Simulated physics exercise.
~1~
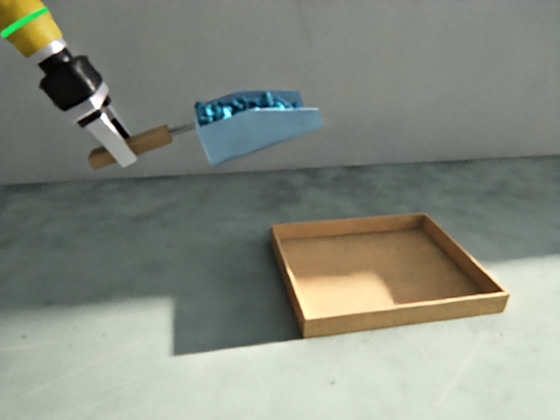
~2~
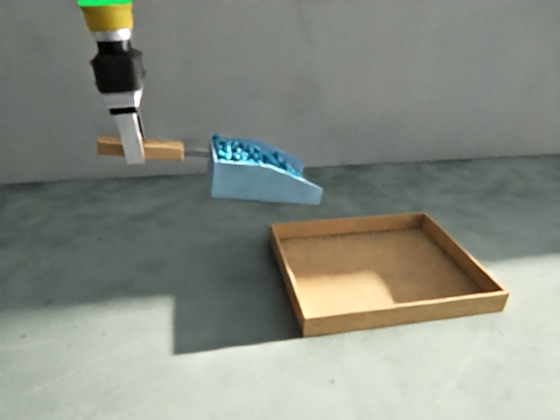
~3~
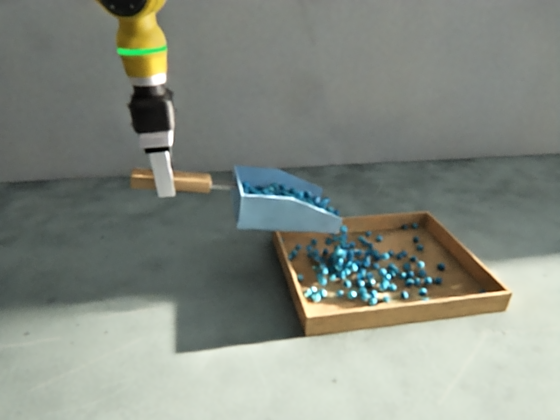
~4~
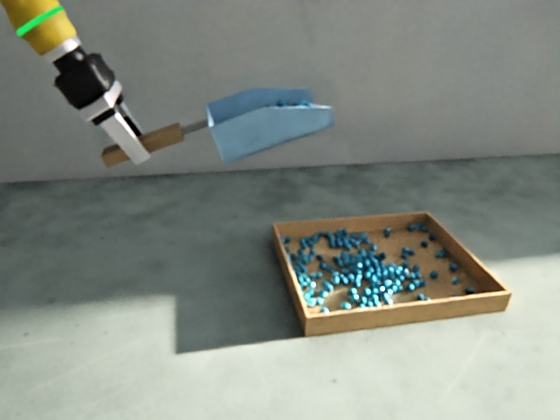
Robot arm lowering and tipping a blue scoop of beads, spilling many into a wooden tray, then lifting the scoop away.
